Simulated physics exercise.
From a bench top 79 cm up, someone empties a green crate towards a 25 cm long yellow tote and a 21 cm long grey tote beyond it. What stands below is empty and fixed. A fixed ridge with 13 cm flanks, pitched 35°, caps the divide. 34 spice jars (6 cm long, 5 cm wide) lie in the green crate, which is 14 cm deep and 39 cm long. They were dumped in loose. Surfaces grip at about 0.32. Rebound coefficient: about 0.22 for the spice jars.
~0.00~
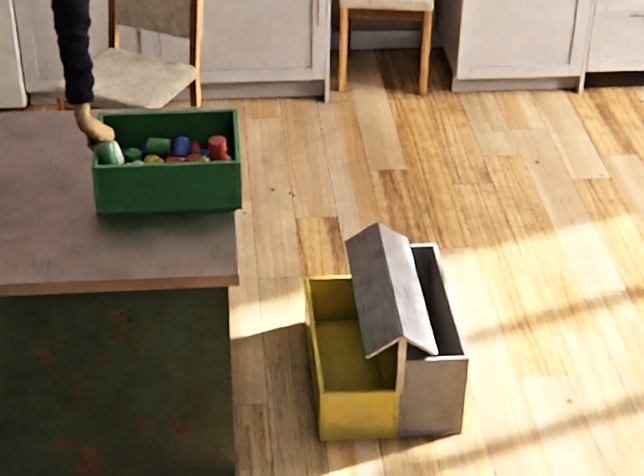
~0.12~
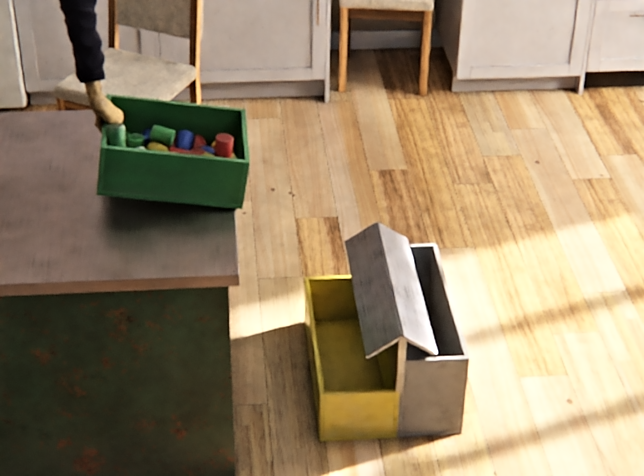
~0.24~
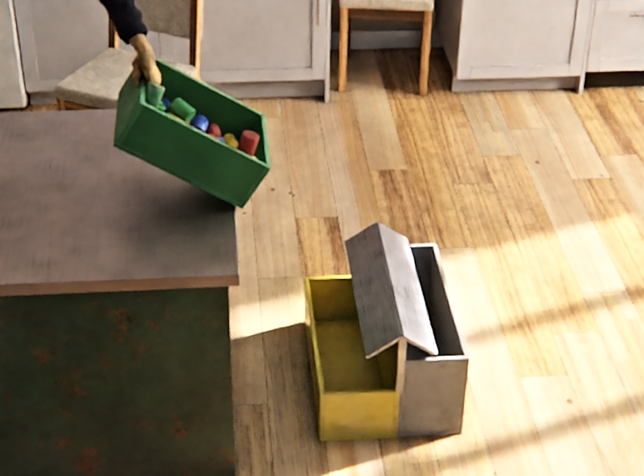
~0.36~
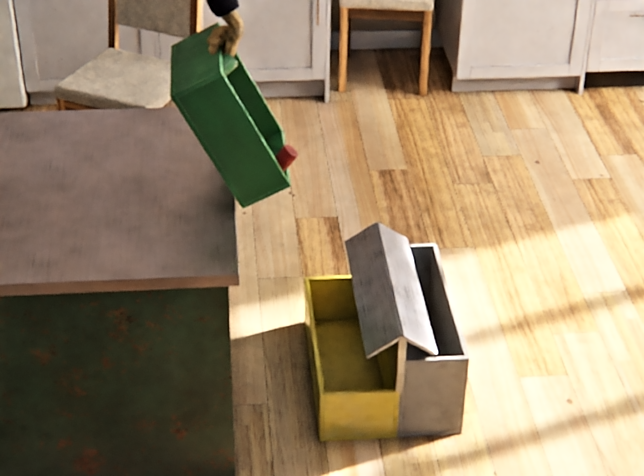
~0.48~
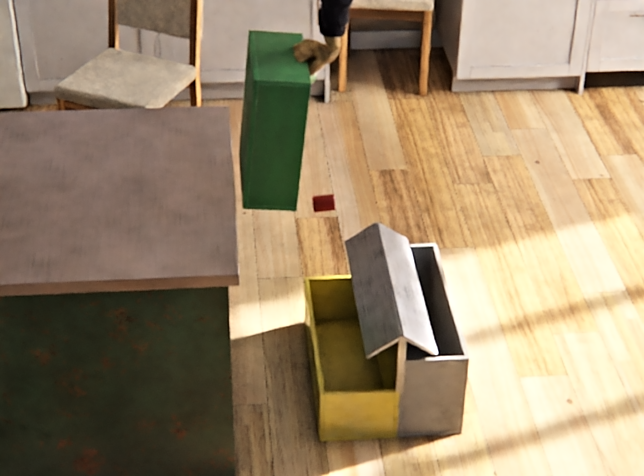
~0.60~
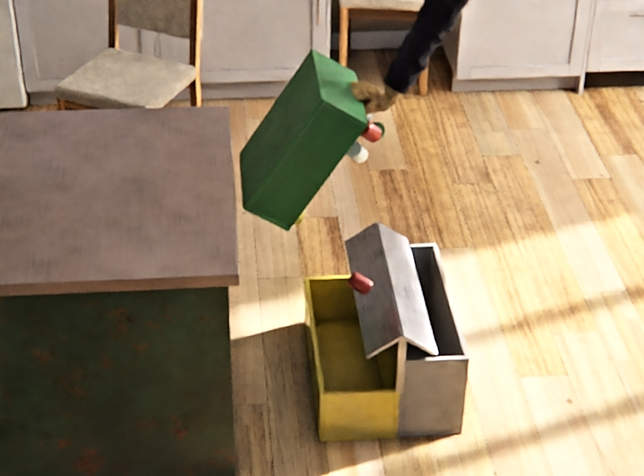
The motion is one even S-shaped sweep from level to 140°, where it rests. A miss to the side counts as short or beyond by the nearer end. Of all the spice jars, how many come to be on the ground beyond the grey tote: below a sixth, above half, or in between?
From a sixth to a half of the spice jars end on the ground beyond the grey tote.
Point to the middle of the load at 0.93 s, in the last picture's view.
Around (363, 338).
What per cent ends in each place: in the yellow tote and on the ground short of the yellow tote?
About 45 and 10 per cent.
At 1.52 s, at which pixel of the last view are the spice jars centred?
Around (371, 367).
After 0.75 s, tilt 140°; 4 still in the green crate and 30 in the air.
After 0.93 s, tilt 140°; 8 in the yellow tote, 3 in the grey tote, 8 on the ground beyond the grey tote and 15 in the air.
After 1.19 s, tilt 140°; 14 in the yellow tote, 3 in the grey tote, 3 on the ground short of the yellow tote, 11 on the ground beyond the grey tote and 3 in the air.
Final count (at 1.52 s), 16 in the yellow tote, 3 in the grey tote, 3 on the ground short of the yellow tote and 12 on the ground beyond the grey tote. Asked share, 12 of 34, 35 per cent.
